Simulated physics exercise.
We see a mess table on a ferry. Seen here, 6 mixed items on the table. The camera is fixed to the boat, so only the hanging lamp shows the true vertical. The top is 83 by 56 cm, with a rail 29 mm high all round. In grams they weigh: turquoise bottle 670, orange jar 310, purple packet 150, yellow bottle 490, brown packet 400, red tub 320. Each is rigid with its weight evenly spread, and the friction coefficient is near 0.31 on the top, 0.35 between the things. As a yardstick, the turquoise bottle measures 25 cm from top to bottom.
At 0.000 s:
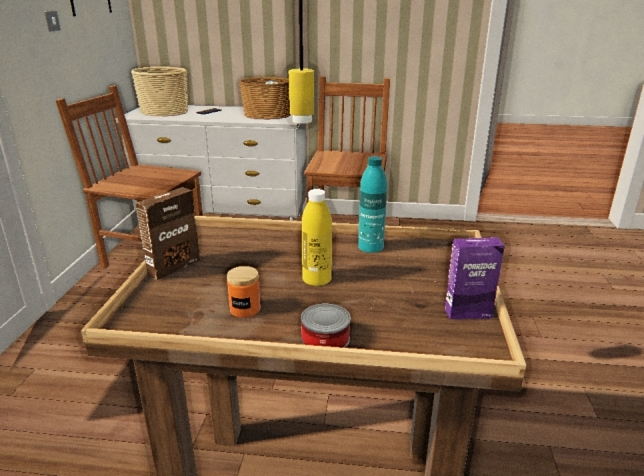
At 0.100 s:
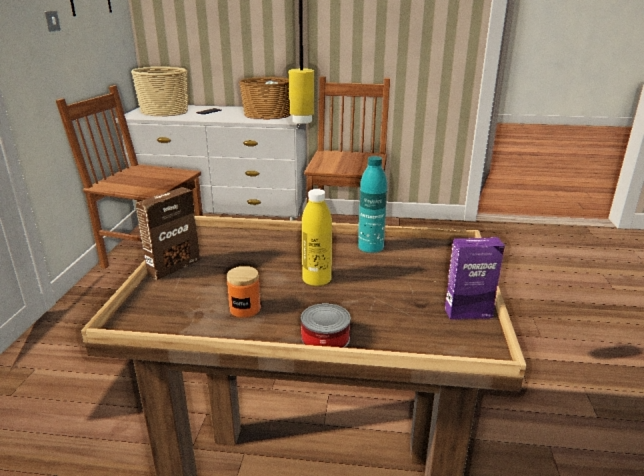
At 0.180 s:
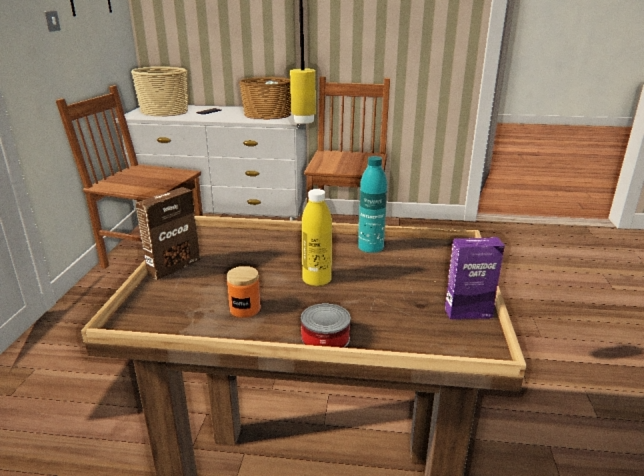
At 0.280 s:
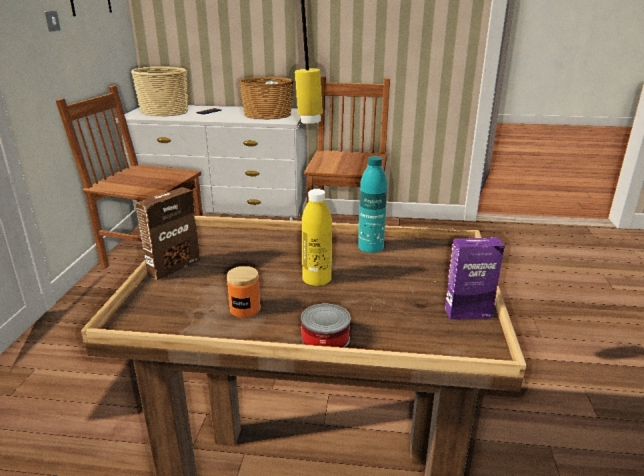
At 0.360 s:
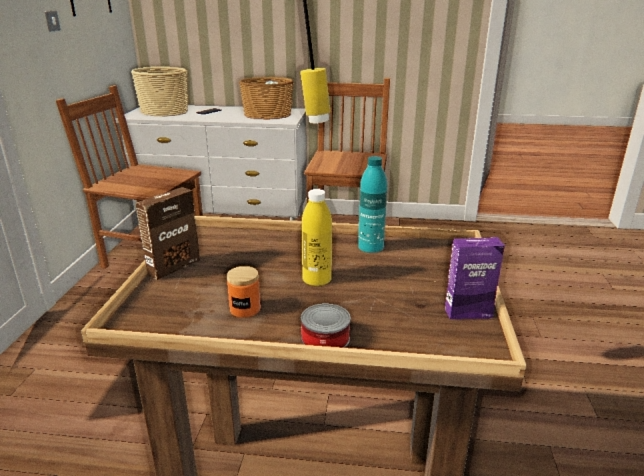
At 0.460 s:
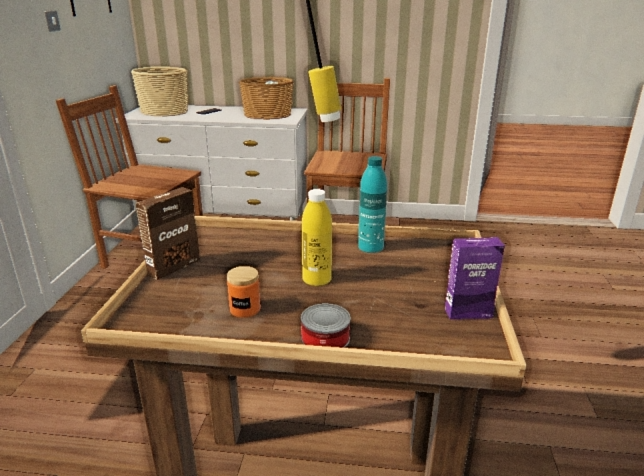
A hanging yellow lamp swings slowly to the right behind a table of six still items.
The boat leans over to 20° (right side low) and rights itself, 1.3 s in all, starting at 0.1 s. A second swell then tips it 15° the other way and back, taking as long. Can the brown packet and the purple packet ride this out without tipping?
The brown packet falls over, the purple packet is still upright.
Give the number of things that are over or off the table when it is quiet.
In all, 2.
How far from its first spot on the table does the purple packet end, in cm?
Some 1 cm.
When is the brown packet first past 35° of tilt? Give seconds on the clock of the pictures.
Near 0.9 s.
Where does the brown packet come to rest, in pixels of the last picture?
Around (227, 280).
By 0.86 s, floor tilted 19°, right side down; brown packet rocked 24° off its seat near (180, 238); turquoise bottle rocked 7° off its seat.
By 1.06 s, floor tilted 11°, right side down; brown packet on its side near (218, 278); turquoise bottle rocked 36° off its seat; yellow bottle 3 cm from its spot.
By 1.16 s, floor tilted 6°, right side down; brown packet on its side near (226, 280); turquoise bottle rocked 72° off its seat; orange jar 4 cm from its spot.
When it is over (3.2 s), lying over on the table, turquoise bottle and brown packet; the other 4 within 5 cm of the start. In the last view, brown packet near (227, 280), purple packet near (480, 279).
